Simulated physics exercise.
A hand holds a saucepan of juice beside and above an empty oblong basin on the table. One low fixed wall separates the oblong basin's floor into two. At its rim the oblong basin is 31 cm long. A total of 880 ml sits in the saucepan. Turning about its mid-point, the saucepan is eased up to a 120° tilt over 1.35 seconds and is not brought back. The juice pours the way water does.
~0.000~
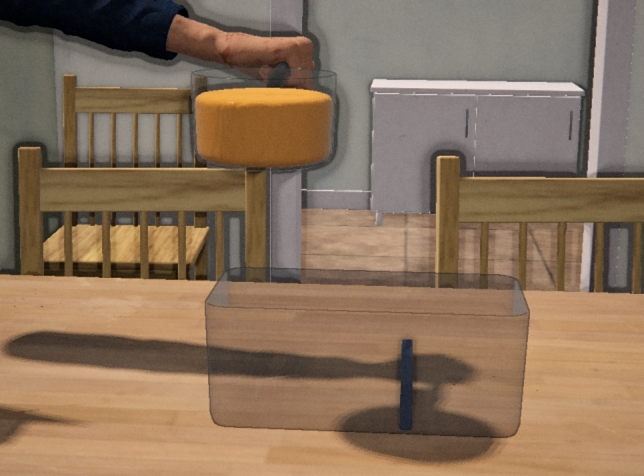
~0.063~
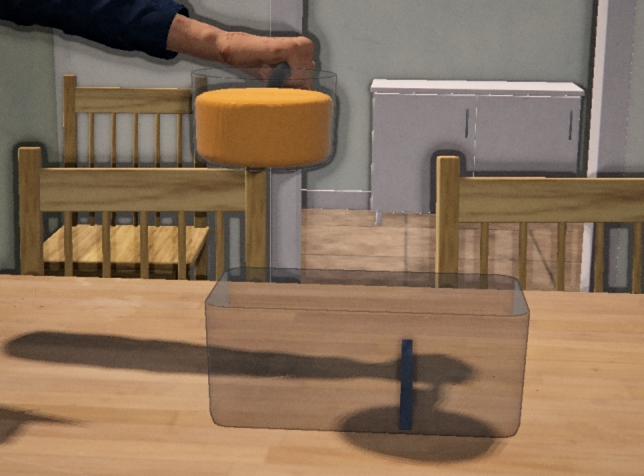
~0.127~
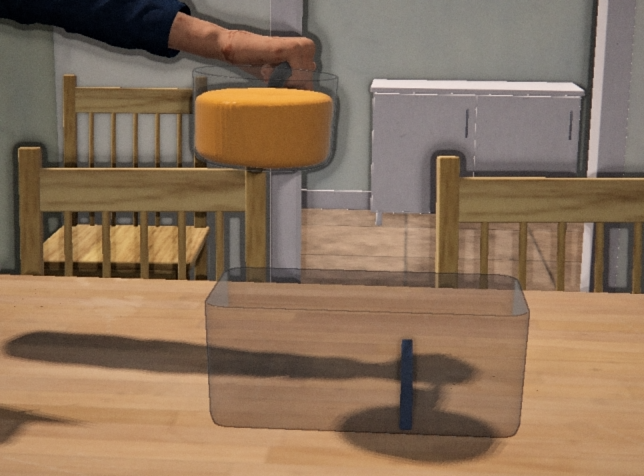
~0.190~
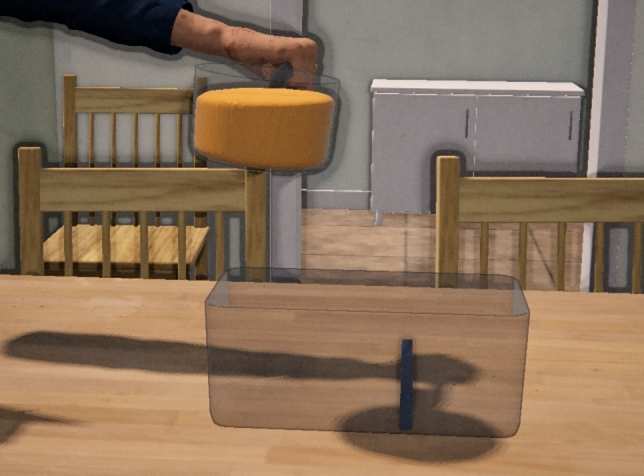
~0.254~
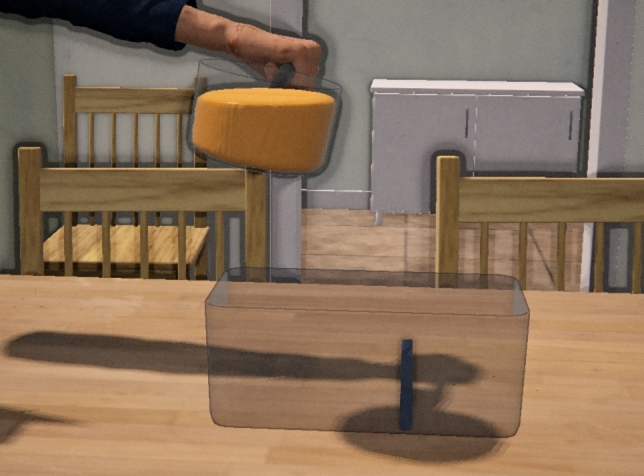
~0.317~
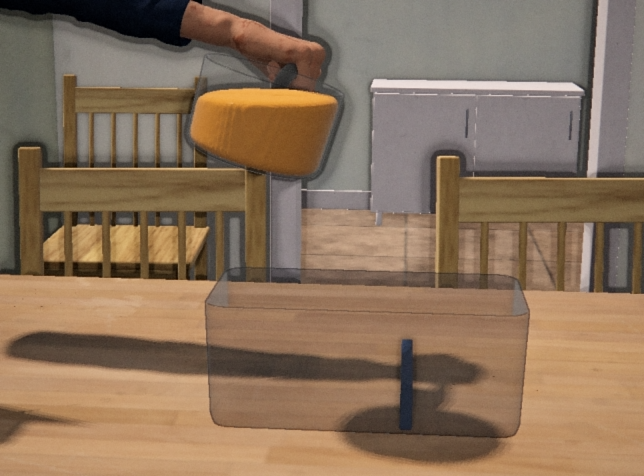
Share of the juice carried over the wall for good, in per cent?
Near 51 per cent.
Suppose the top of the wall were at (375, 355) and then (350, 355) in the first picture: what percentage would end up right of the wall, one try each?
Result: 75 per cent, then 90 per cent.
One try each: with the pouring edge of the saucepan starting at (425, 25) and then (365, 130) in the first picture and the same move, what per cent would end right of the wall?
The first try gives 65 percent and the second 65 percent.
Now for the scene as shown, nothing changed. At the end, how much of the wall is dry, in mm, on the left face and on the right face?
About 32 mm left, about 18 mm right.
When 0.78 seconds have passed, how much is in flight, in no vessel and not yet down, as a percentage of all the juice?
34 %.
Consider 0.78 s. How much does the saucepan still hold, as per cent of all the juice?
Close to 54 in a hundred.
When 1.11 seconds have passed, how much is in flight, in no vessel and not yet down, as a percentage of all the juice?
10 in a hundred, give or take.
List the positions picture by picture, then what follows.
Tilt 0°; pouring edge (335, 76); surface from (198, 94) to (332, 97); the oblong basin's rim runs from (216, 288) to (523, 297); the wall's top is at (407, 362), in the first frame.
Tilt 1°; pouring edge (335, 77); surface from (198, 94) to (333, 98), in the second frame.
Tilt 3°; pouring edge (337, 80); surface from (198, 95) to (333, 98), in the third frame.
Tilt 6°; pouring edge (339, 84); surface from (199, 94) to (335, 98), in the fourth frame.
Tilt 10°; pouring edge (341, 90); surface from (200, 95) to (336, 99), in the fifth frame.
Tilt 16°; pouring edge (343, 97); surface from (201, 96) to (338, 100), in the sixth frame.
By 0.78 s the tilt is 74° and 55 per cent is still to pour, 4 is left of the wall and 8 right of it.
By 1.11 s the tilt is 111° and 6 per cent is still to pour, 32 is left of the wall and 51 right of it.
By 1.47 s the tilt is 120° and 0 per cent is still to pour, 48 is left of the wall and 51 right of it.
By 1.85 s the tilt is 120° and 0 per cent is still to pour, 48 is left of the wall and 51 right of it.
At rest 48 per cent lies left of the wall, 51 right of it and 1 outside.
